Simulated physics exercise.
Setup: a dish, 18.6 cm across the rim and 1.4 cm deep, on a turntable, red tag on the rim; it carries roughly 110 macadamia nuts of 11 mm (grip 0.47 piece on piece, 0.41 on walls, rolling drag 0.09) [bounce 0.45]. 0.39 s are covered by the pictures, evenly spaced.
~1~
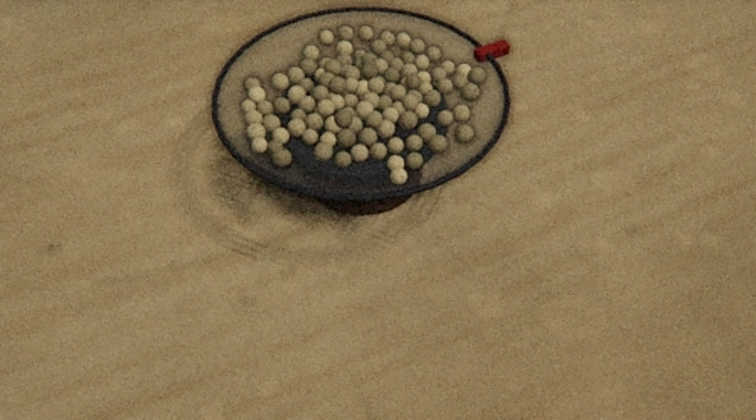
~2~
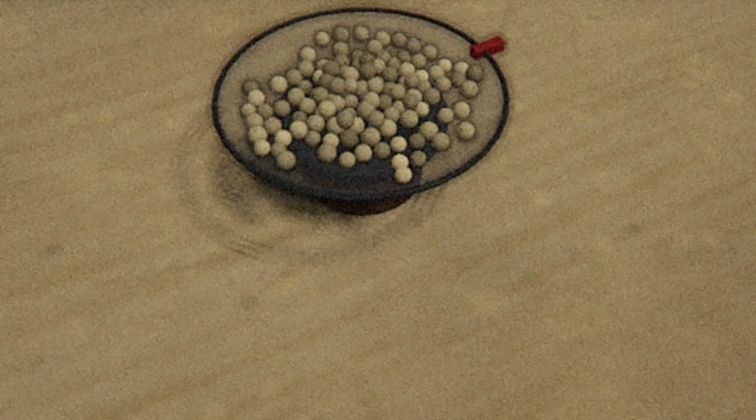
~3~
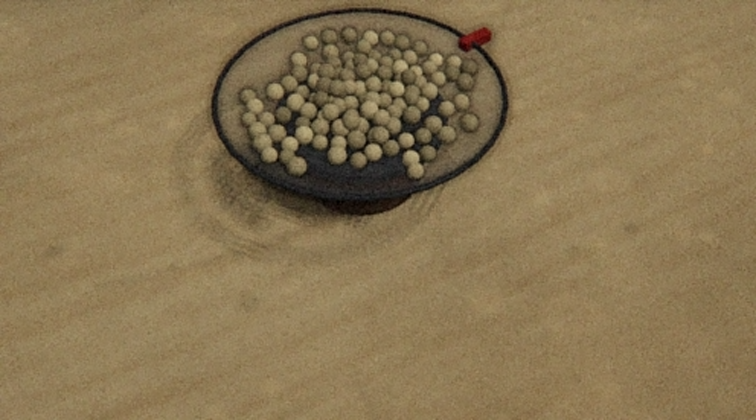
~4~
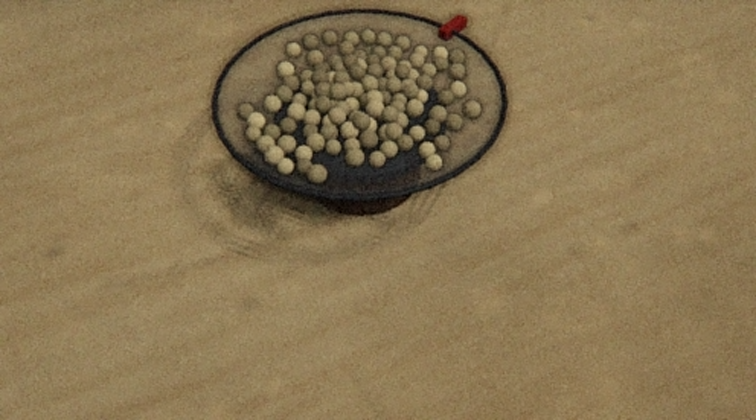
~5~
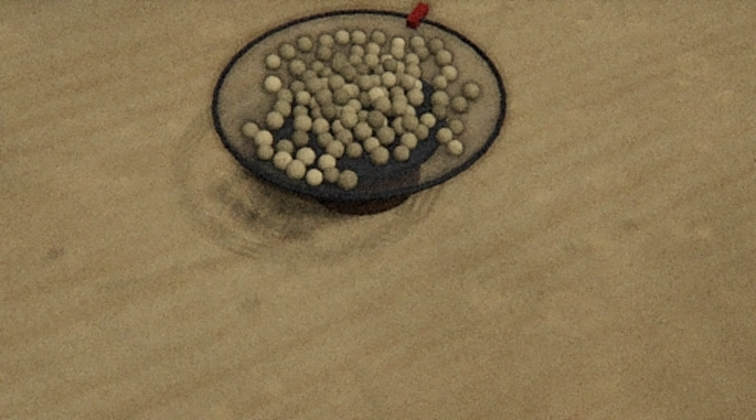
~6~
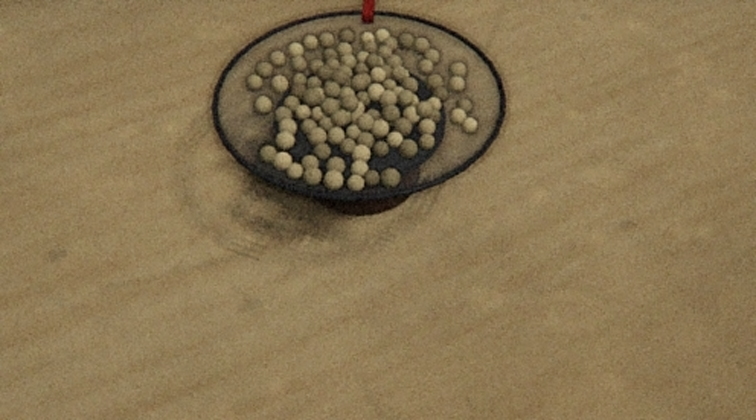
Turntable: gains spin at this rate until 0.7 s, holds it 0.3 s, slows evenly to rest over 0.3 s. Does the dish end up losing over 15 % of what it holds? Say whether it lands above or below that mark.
The share lands below the mark.
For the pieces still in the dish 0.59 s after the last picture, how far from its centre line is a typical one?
6.5 centimetres, about.
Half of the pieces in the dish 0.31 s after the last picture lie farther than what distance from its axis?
Close to 6.0 cm, I'd say.
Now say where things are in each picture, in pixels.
In the first picture, dish at (364, 199); turned 0 degrees, tag at (492, 49); top of the load at (403, 41).
In the second picture, dish at (364, 198); turned 2 degrees, tag at (488, 46); top of the load at (399, 40).
In the third picture, dish at (363, 198); turned 9 degrees, tag at (475, 37); top of the load at (311, 43).
In the fourth picture, dish at (363, 198); turned 21 degrees, tag at (453, 25); top of the load at (310, 43).
In the fifth picture, dish at (363, 198); turned 37 degrees, tag at (418, 14); top of the load at (417, 44).
In the sixth picture, dish at (362, 198); turned 59 degrees, tag at (368, 8); top of the load at (406, 41).
Then, 0.31 s after the last picture, dish 100 %; middle of the pieces not yet landed near (359, 101).
Then, 0.59 s after the last picture, dish 100 %; middle of the pieces not yet landed near (358, 102).
Then, 0.84 s after the last picture, dish 100 %; middle of the pieces not yet landed near (361, 102).
Then, 1.07 s after the last picture, dish 100 %; middle of the pieces not yet landed near (363, 103).
In the end, dish 100 %.
